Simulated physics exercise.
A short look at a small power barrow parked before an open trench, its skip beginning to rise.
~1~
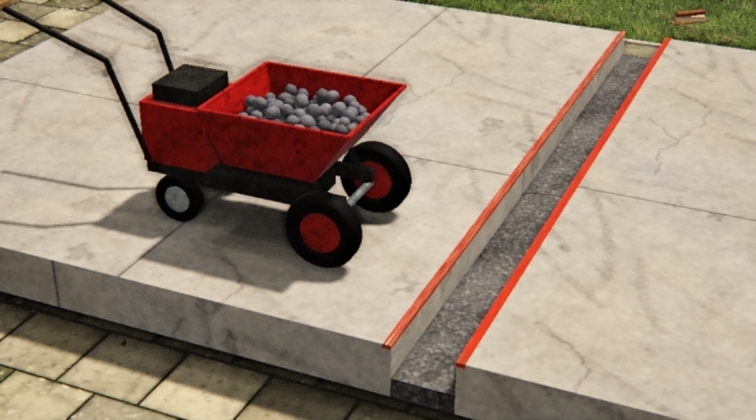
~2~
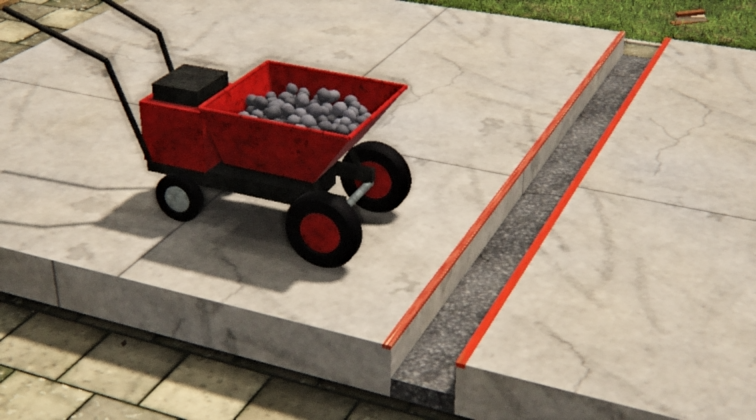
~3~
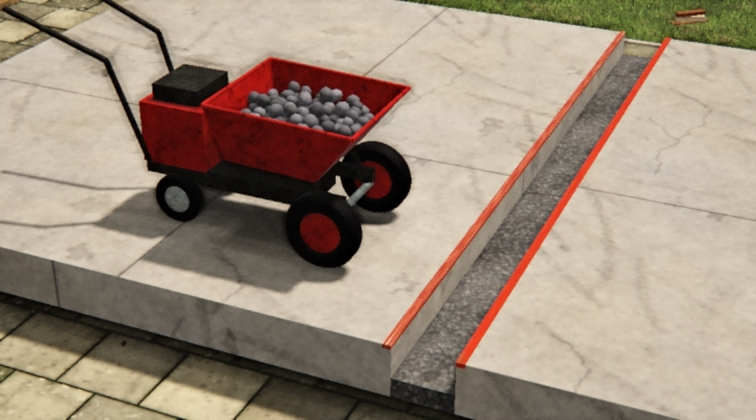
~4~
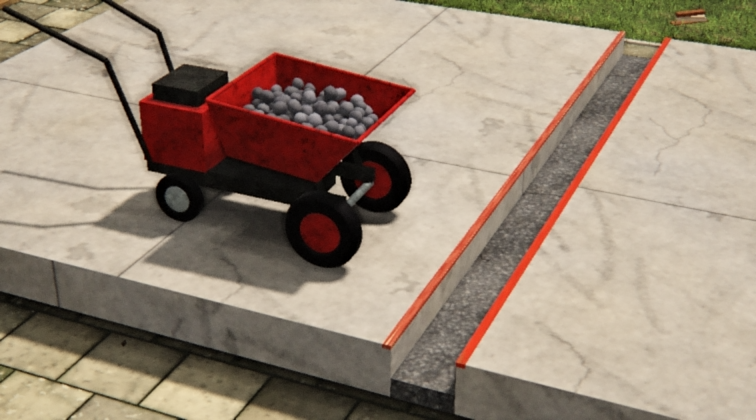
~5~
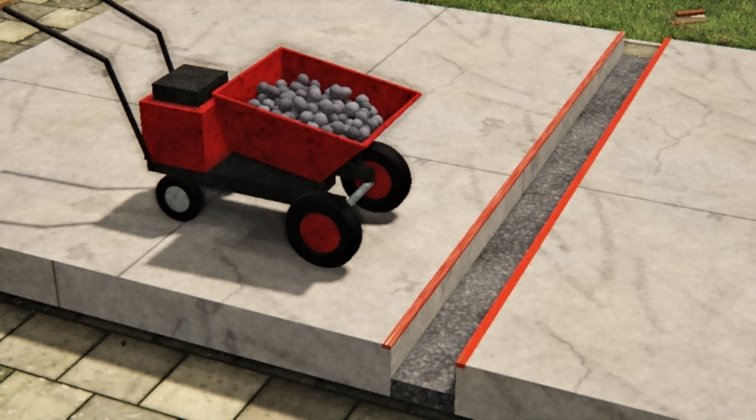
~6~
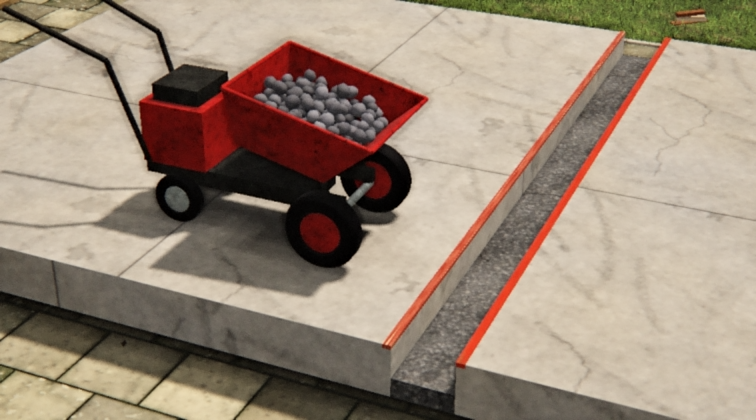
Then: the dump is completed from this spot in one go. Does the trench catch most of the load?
The trench takes in the main portion of the load.
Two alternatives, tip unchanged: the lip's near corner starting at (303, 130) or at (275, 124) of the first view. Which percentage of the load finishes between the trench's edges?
From the first spot you get 70 percent, and from the second 40 percent.
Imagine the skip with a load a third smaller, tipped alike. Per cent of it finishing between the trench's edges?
Close to 100 per cent.
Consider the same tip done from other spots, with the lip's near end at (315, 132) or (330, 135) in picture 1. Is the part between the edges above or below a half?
A majority, then a majority.
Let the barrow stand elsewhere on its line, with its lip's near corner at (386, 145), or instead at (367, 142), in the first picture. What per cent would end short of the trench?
Position 1: Near 0 %; position 2: Near 0 %.
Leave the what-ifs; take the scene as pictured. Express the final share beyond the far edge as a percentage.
Roughly 5 percent.
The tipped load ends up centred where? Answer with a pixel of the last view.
Near (489, 278).
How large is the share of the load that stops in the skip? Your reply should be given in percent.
Something like 0 in every hundred.
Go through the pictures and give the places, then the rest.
In the first frame, lip of the skip at (347, 138), level; top of the load at (314, 111), round cobbles; first edge of the trench at (410, 313); far edge at (482, 330), the trench under half as wide as the skip, and about half as deep as wide.
In the second frame, lip of the skip at (349, 139), level; top of the load at (315, 111).
In the third frame, lip of the skip at (352, 140), tipped barely; top of the load at (291, 111).
In the fourth frame, lip of the skip at (357, 143), tipped barely; top of the load at (294, 105).
In the fifth frame, lip of the skip at (364, 147), tipped a little; top of the load at (299, 103).
In the sixth frame, lip of the skip at (371, 152), tipped a little; top of the load at (293, 96); first edge of the trench at (410, 313); far edge at (482, 330).
Soon, skip tipped steeply; all in the skip.
A while on, skip tipped right over; nearly all in the skip; a small part in or heaped over the trench; a stray few falling.
Towards the end, skip tipped right over; about a quarter in the skip; most in or heaped over the trench; a small part beyond it.
Finally, skip tipped right over; nearly all in or heaped over the trench; a small part beyond it.
